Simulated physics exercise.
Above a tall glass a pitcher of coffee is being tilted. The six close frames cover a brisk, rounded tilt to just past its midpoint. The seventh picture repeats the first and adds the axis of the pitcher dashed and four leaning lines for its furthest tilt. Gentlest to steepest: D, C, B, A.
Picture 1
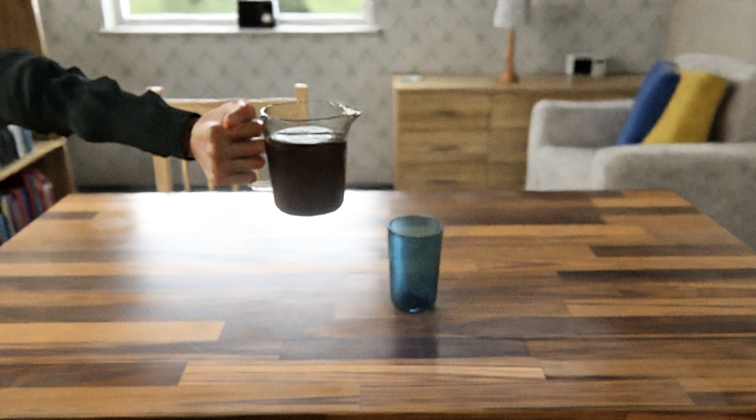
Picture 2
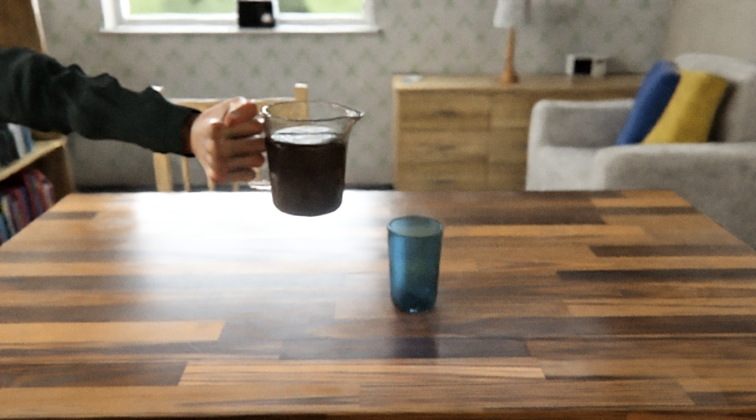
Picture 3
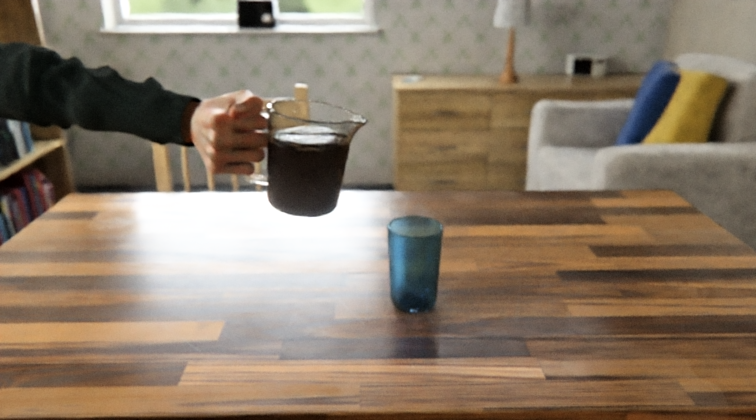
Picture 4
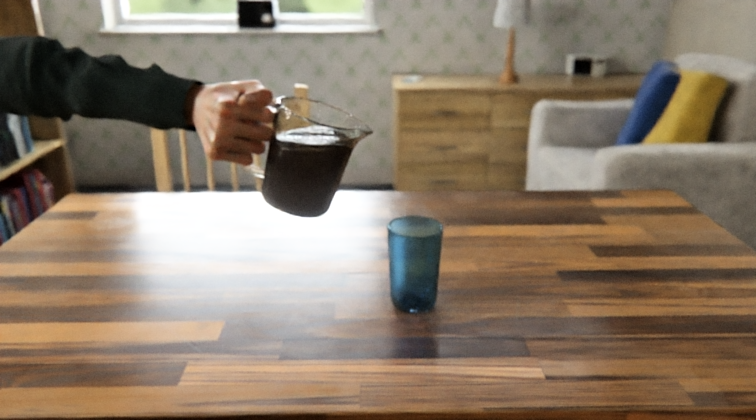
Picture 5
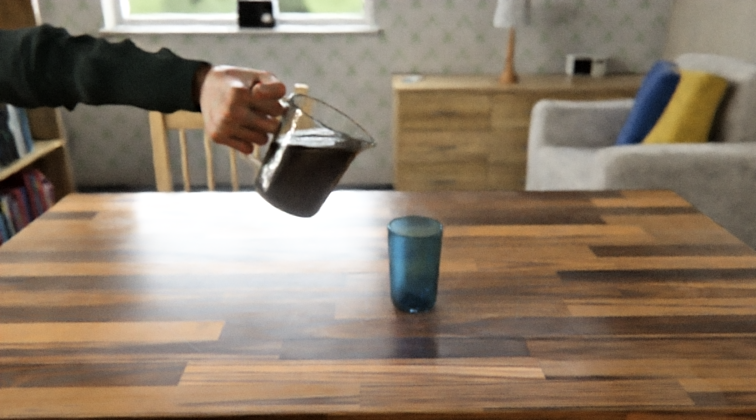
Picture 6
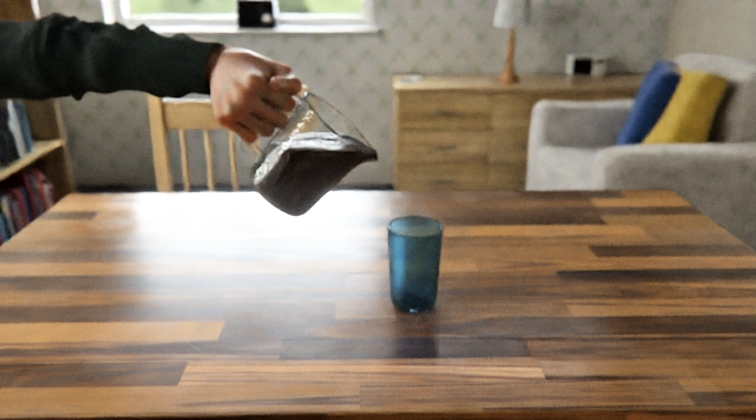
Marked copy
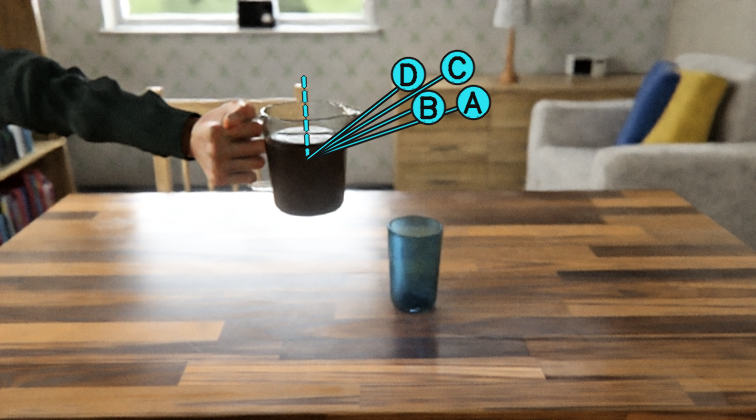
A glass pitcher of dark coffee, held by a hand reaching in from the left, started upright and was tilted steadily to the right above a blue glass on a striped wooden table.
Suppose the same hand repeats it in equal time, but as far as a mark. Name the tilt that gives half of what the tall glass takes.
The best tilt is C.
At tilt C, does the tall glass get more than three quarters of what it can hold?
No, it does not.
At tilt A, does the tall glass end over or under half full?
Over half.
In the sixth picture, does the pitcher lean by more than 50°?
No.
In cyan, A at (457, 108); B at (410, 110); C at (443, 76); D at (397, 88).
With A, the tall glass ends with about 87 % of what it can hold.
With B, the tall glass ends with about 68 % of what it can hold.
With C, the tall glass ends with about 50 % of what it can hold.
With D, the tall glass ends with about 34 % of what it can hold.
